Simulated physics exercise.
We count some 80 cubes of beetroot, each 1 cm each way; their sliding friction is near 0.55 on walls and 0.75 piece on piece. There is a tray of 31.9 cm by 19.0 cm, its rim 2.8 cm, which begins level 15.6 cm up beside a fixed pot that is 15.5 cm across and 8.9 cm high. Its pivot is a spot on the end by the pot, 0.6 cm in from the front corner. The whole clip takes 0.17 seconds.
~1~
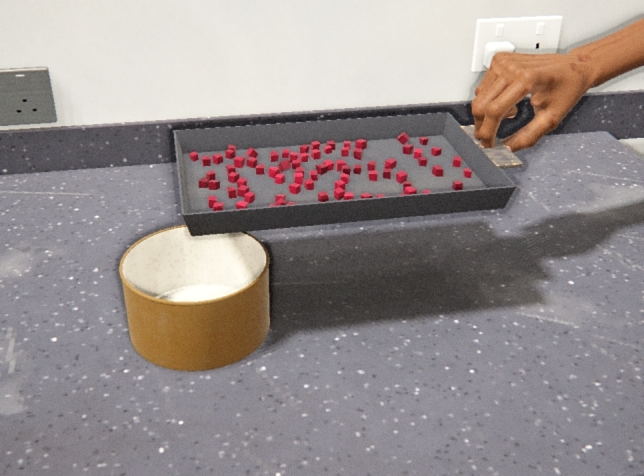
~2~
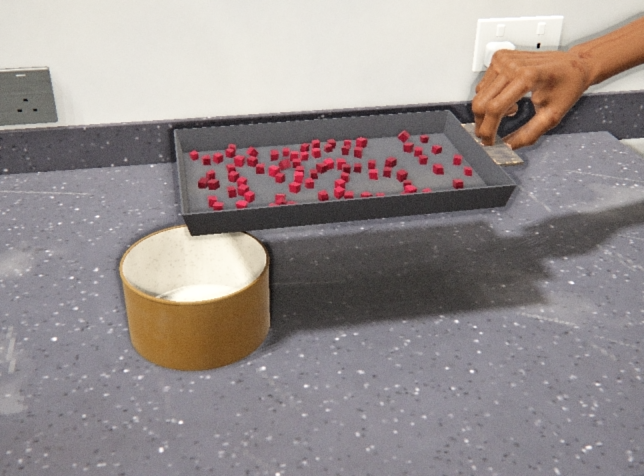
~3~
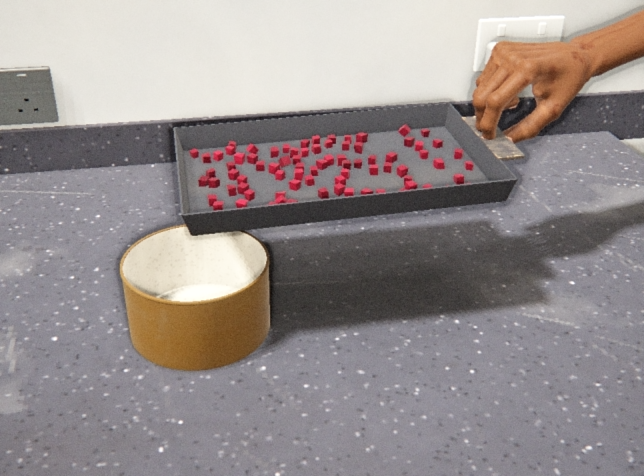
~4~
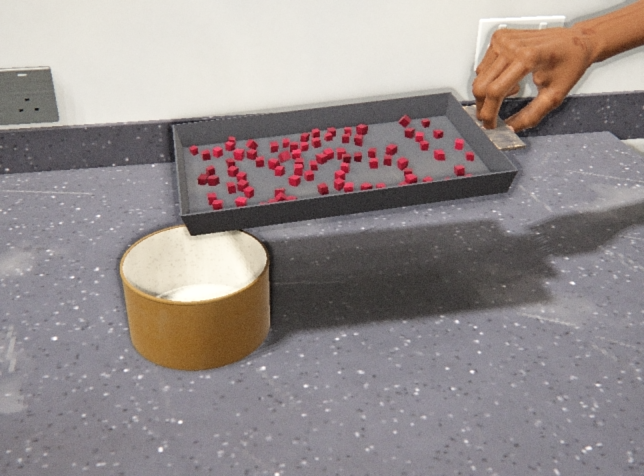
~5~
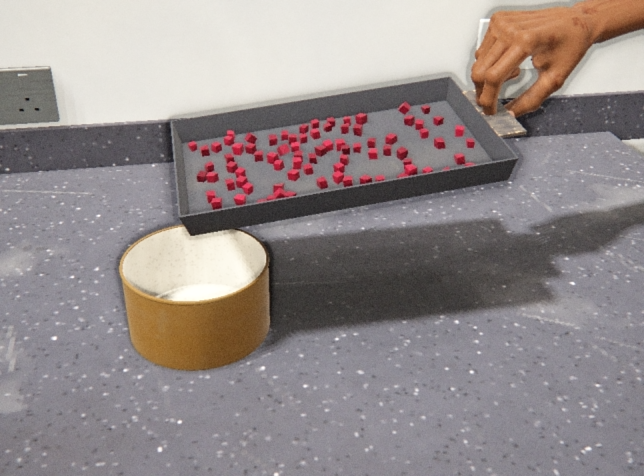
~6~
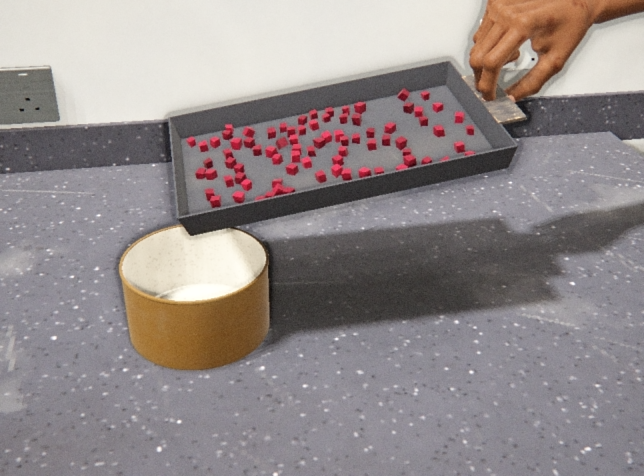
A dark rectangular tray scattered with small red cubes starts out level, one end over the rim of a brown pot on a speckled countertop. A hand at the right end then gradually raises that side, so the tray slants down toward the pot while the cubes stay spread across it.
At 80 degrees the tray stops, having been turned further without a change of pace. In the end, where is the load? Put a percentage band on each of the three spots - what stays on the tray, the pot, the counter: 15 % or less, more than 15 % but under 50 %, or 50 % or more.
Left on the tray: In between; pot: Up to 15 %; counter: 50 % or more.
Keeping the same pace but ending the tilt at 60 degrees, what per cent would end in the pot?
Around 0 per cent, then.
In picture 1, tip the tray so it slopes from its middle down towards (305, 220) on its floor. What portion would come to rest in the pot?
Some 0 per cent.
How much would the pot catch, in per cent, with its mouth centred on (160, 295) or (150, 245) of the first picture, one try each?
First try about 50 per cent, second try about 0 per cent.
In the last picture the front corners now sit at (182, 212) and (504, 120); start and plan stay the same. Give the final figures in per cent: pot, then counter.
Pot 10; counter 65.
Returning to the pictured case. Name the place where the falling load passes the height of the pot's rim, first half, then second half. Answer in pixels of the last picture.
I'd mark about (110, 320) for the first half, then (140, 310) for the second.
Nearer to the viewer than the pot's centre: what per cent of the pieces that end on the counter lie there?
Some 90 per cent.
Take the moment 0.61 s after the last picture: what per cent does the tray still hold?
Estimate: Near 100 in a hundred.
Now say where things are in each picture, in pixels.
In the first frame, tray tilt 0 degrees, front corners at (190, 211) and (507, 184); middle of the pieces at (322, 169); pot at (195, 260).
In the second frame, tray tilt 0 degrees, front corners at (189, 211) and (508, 182); middle of the pieces at (322, 168).
In the third frame, tray tilt 2 degrees, front corners at (189, 211) and (508, 177); middle of the pieces at (322, 165).
In the fourth frame, tray tilt 4 degrees, front corners at (188, 211) and (509, 168), lowest corner left front; middle of the pieces at (322, 159).
In the fifth frame, tray tilt 7 degrees, front corners at (186, 212) and (509, 156), lowest corner left front; middle of the pieces at (321, 151).
In the sixth frame, tray tilt 10 degrees, front corners at (184, 213) and (508, 144), lowest corner left front; middle of the pieces at (320, 143); pot at (195, 259).
Then, 0.37 s after the last picture, tilt 44 degrees; the tray holds 100 %, the pot 0 %.
Then, 0.61 s after the last picture, tilt 67 degrees; the tray holds 100 %, the pot 0 %.
Then, 0.96 s after the last picture, tilt 80 degrees; the tray holds 40 %, the pot 0 %.
In the end, tray 35 %, pot 0 %, counter 65 %.
